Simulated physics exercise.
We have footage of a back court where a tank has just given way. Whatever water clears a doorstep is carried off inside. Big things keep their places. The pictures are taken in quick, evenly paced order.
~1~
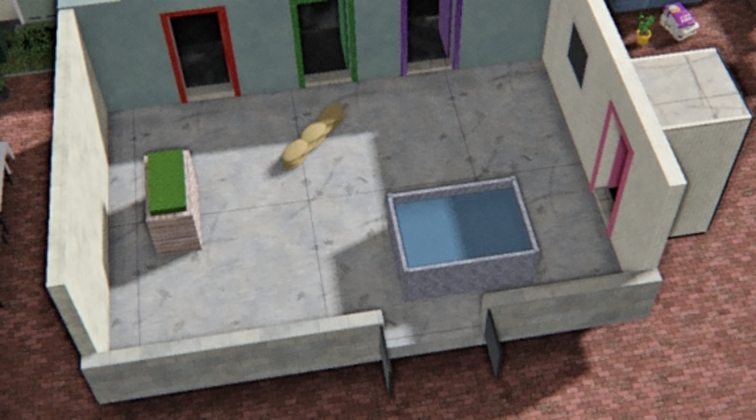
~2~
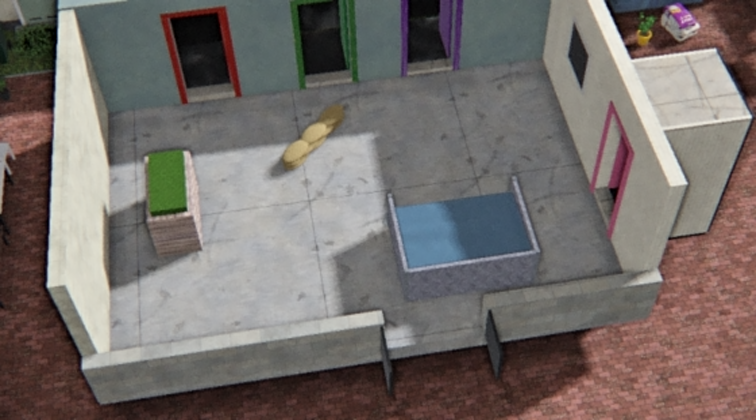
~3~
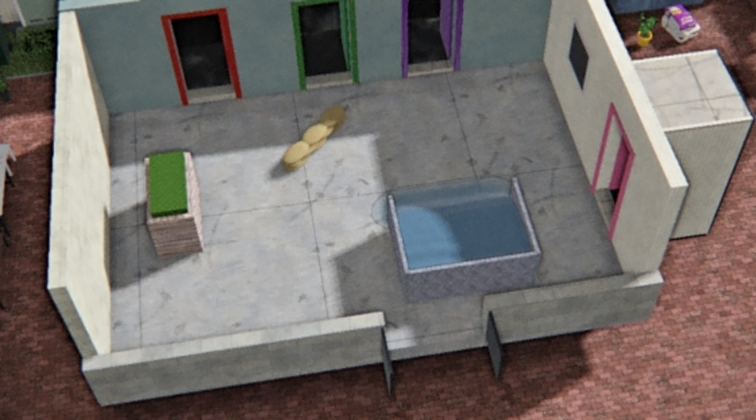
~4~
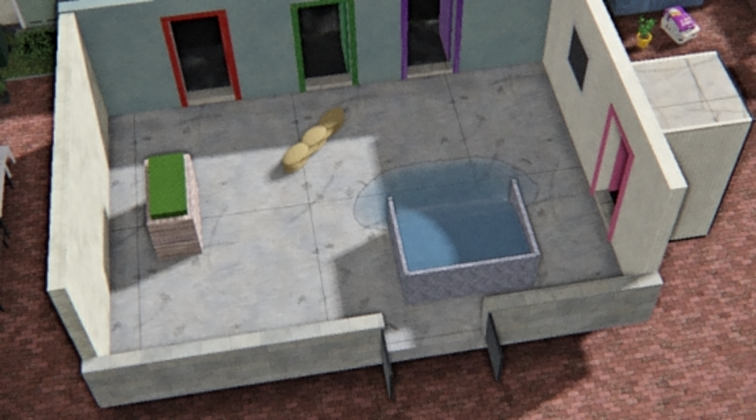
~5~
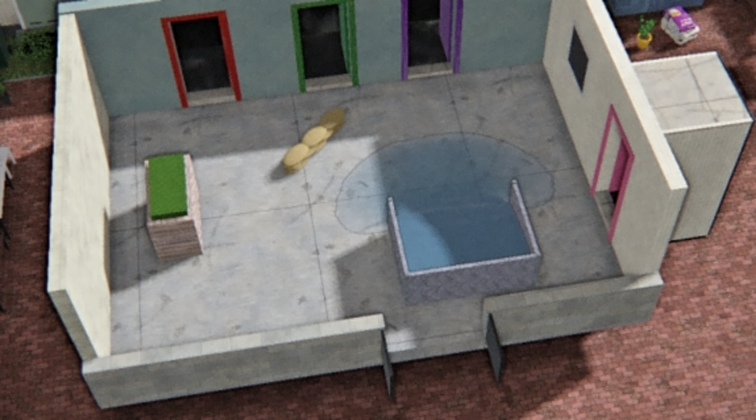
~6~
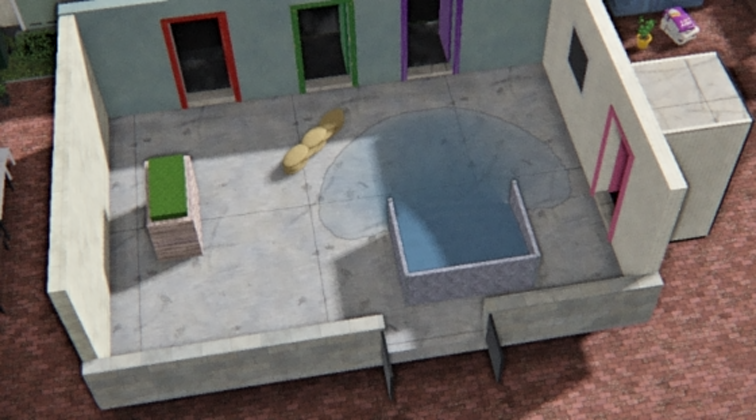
In a walled back court, an open tank of water stood whole until its far side gave way, and water poured out through the gap, spreading in a widening pool across the grey floor.
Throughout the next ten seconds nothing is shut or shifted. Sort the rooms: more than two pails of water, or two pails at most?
Green door - more than two pails; red door - two pails at most; purple door - more than two pails; pink door - two pails at most.
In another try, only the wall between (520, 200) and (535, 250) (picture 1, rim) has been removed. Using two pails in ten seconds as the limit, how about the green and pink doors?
The green door falls short, the pink door exceeds the limit.
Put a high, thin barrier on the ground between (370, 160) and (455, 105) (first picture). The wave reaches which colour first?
Answer: The purple door.
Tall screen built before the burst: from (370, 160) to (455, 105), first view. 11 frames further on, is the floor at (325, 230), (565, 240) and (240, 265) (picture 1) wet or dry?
Taking the points in order, they are high and dry, high and dry and high and dry.
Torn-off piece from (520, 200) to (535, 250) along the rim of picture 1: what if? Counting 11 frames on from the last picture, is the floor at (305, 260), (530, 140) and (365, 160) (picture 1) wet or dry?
One after the other: Dry, wet, dry.
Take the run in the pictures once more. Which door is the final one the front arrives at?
The pink-painted one.
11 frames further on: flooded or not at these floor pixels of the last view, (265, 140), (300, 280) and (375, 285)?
In that order the points end up high and dry, high and dry and high and dry.
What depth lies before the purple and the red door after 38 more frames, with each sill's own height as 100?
First around 60 percent, second around 10 percent.
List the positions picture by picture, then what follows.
The first picture shows the open tank at (461, 226) is whole and still.
In the second picture, water pours out on the open tank's far side and has run to a hidden place.
In the third picture, the front is at a hidden place, out from the gap on the open tank's far side.
In the fourth picture, the front is at (524, 178), out from the gap on the open tank's far side.
In the fifth picture, water pours out on the open tank's far side and has run to (488, 139).
In the sixth picture, water pours out on the open tank's far side and has run to (450, 111).
A moment on, water covers 35 % of the floor; the green door under two buckets in, the red door not reached, the purple door over two buckets in, the pink door not reached.
Next, water covers 35 % of the floor; the green door over two buckets in, the red door not reached, the purple door far over two buckets in, the pink door not reached.
Then, water covers 55 % of the floor; the green door over two buckets in, the red door wet at the sill, nothing in, the purple door far over two buckets in, the pink door wet at the sill, nothing in.
Later, water covers 75 % of the floor; the green door over two buckets in, the red door wet at the sill, nothing in, the purple door far over two buckets in, the pink door wet at the sill, nothing in.
In the end, water covers 85 % of the floor; the green door over two buckets in, the red door wet at the sill, nothing in, the purple door far over two buckets in, the pink door wet at the sill, nothing in.
